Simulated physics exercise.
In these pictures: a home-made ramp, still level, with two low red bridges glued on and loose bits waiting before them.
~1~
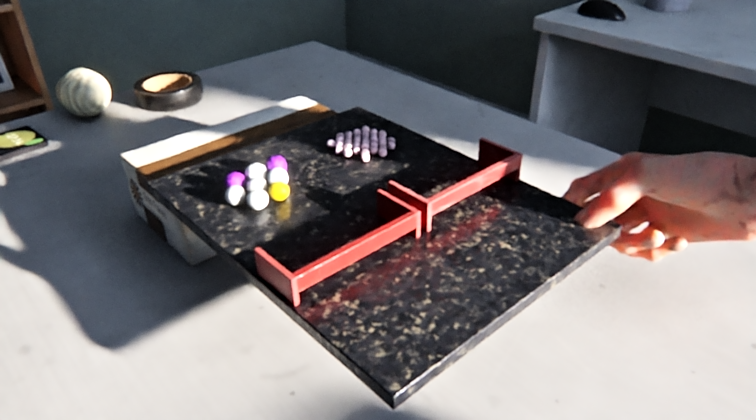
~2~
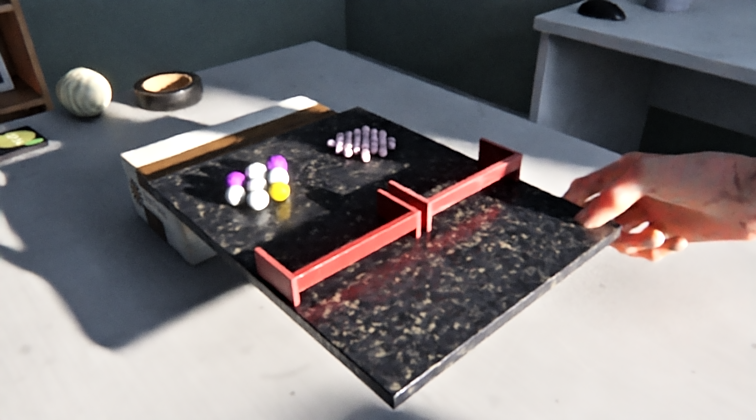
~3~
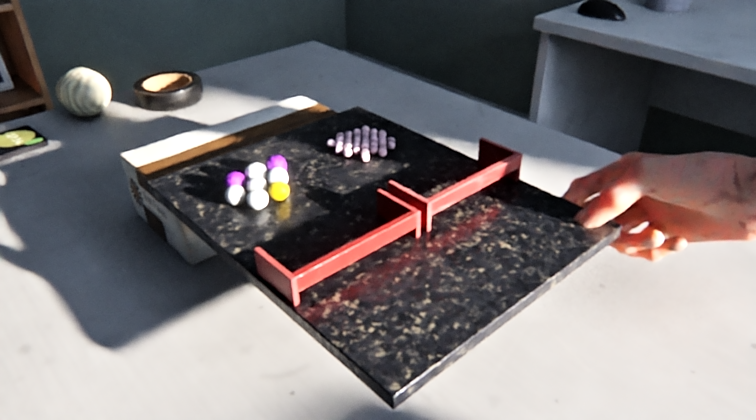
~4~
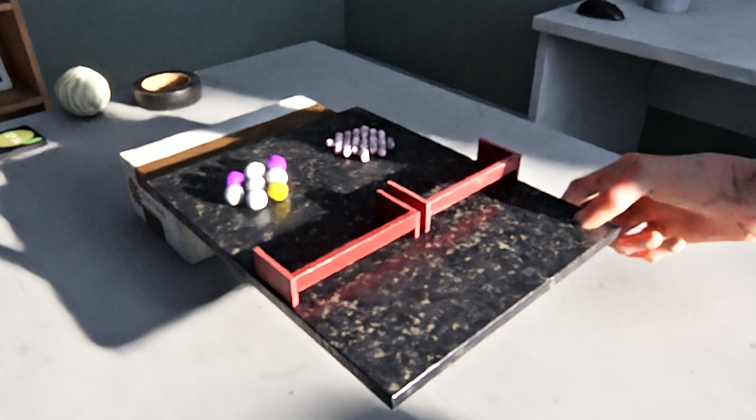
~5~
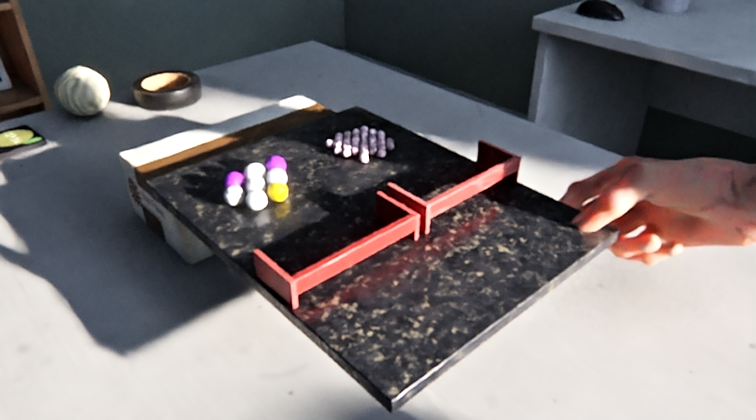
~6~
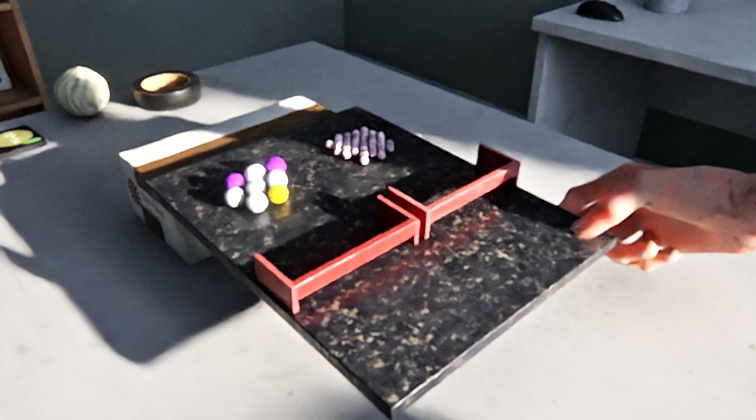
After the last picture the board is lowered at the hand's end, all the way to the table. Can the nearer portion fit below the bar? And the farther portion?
As I see it, the nearer portion will most likely be blocked by the barrier; the farther portion will most likely sneak by the barrier.
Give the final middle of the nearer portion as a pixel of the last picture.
Resting middle: Approx. (350, 291).
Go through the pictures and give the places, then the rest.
Held end of the board near (394, 385), level; box near (254, 170), about a quarter as high as the board is long; nearer portion near (257, 187), a few gumballs; farther portion near (365, 143), some sugar pearls; nearer gate near (359, 249), its slot lower than a piece; farther gate near (475, 183), its slot higher than a piece, in the first frame.
Held end of the board near (394, 385), level; farther portion near (365, 143), in the second frame.
Held end of the board near (394, 385), level; nearer portion near (257, 186), in the third frame.
Held end of the board near (393, 385), level; farther portion near (364, 143), in the fourth frame.
Held end of the board near (392, 389), down by 1°; nearer portion near (256, 187), in the fifth frame.
Held end of the board near (392, 396), down by 2°; box near (252, 170); nearer portion near (256, 189), not moving; farther portion near (364, 145), not moving; nearer gate near (358, 257); farther gate near (474, 190), in the sixth frame.
Then, 0.46 s on from there, board sloping at 10°; nearer portion on its way down; farther portion on its way down.
Then, 0.87 s on from there, board resting at 15°; nearer portion has reached its gate; farther portion the whole lot past its gate.
In the end, board resting at 15°; nearer portion gathered behind its gate; farther portion the whole lot past its gate.
